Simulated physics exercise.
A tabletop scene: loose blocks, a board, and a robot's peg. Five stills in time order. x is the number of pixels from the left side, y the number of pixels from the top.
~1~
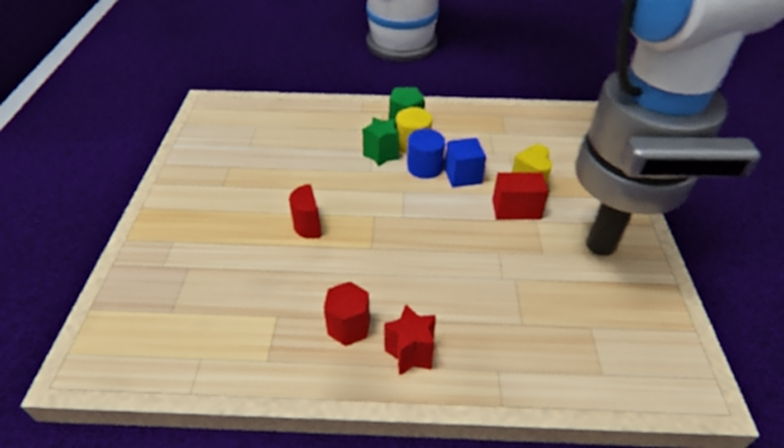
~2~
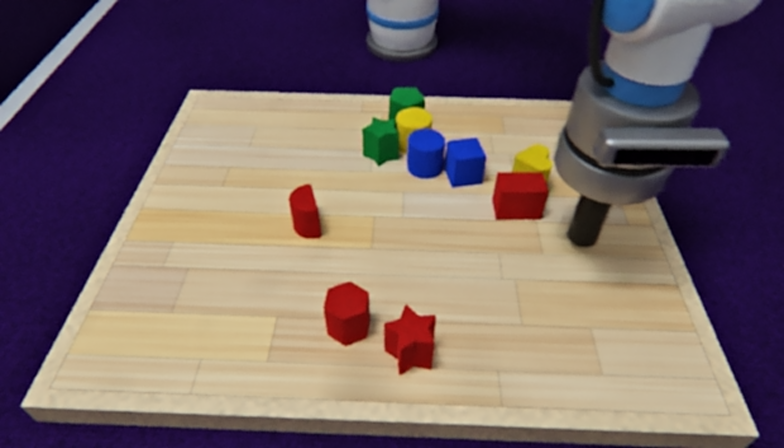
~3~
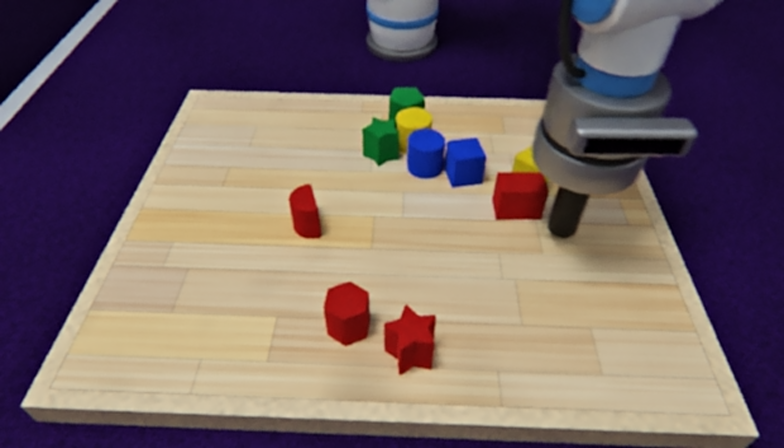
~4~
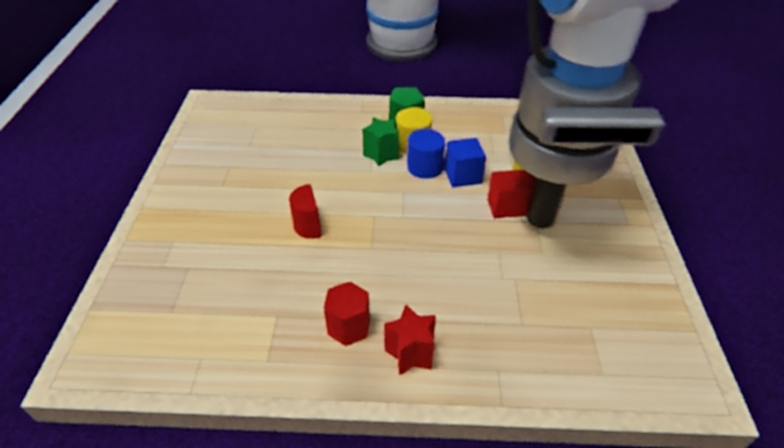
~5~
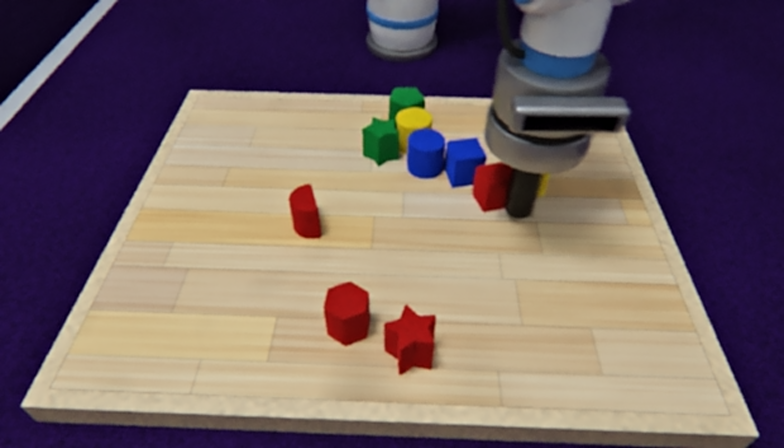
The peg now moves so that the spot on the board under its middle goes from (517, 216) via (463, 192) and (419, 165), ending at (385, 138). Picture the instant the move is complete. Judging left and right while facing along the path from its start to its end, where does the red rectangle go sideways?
Side: Right.
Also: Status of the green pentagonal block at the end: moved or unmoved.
That block moves.
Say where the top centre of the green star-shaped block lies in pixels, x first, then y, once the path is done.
Its top middle: (329, 125).
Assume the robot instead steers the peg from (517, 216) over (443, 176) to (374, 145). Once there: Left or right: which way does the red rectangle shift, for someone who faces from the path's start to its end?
It shifts to the right.
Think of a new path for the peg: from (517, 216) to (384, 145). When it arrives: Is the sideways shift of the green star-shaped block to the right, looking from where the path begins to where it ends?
No - that is not the case.
What follows on the original path. One third of the way, peg (464, 185); yellow round block (412, 116); blue round block (421, 138); blue four-sided block (457, 127), turned 15° clockwise; red rectangle (462, 146), turned 25° clockwise.
Two thirds of the way, peg (419, 158); green star-shaped block (361, 123), turned 50° anticlockwise; green pentagonal block (409, 90), turned 15° anticlockwise; yellow round block (396, 107); blue round block (392, 128); blue four-sided block (462, 116), turned 50° clockwise; red rectangle (450, 132), turned 60° clockwise.
At the end, peg (385, 131); green star-shaped block (329, 125), turned 100° anticlockwise; green pentagonal block (410, 88); yellow round block (376, 94); blue round block (355, 113); blue four-sided block (462, 115), turned 50° clockwise; red rectangle (450, 131), turned 60° clockwise.
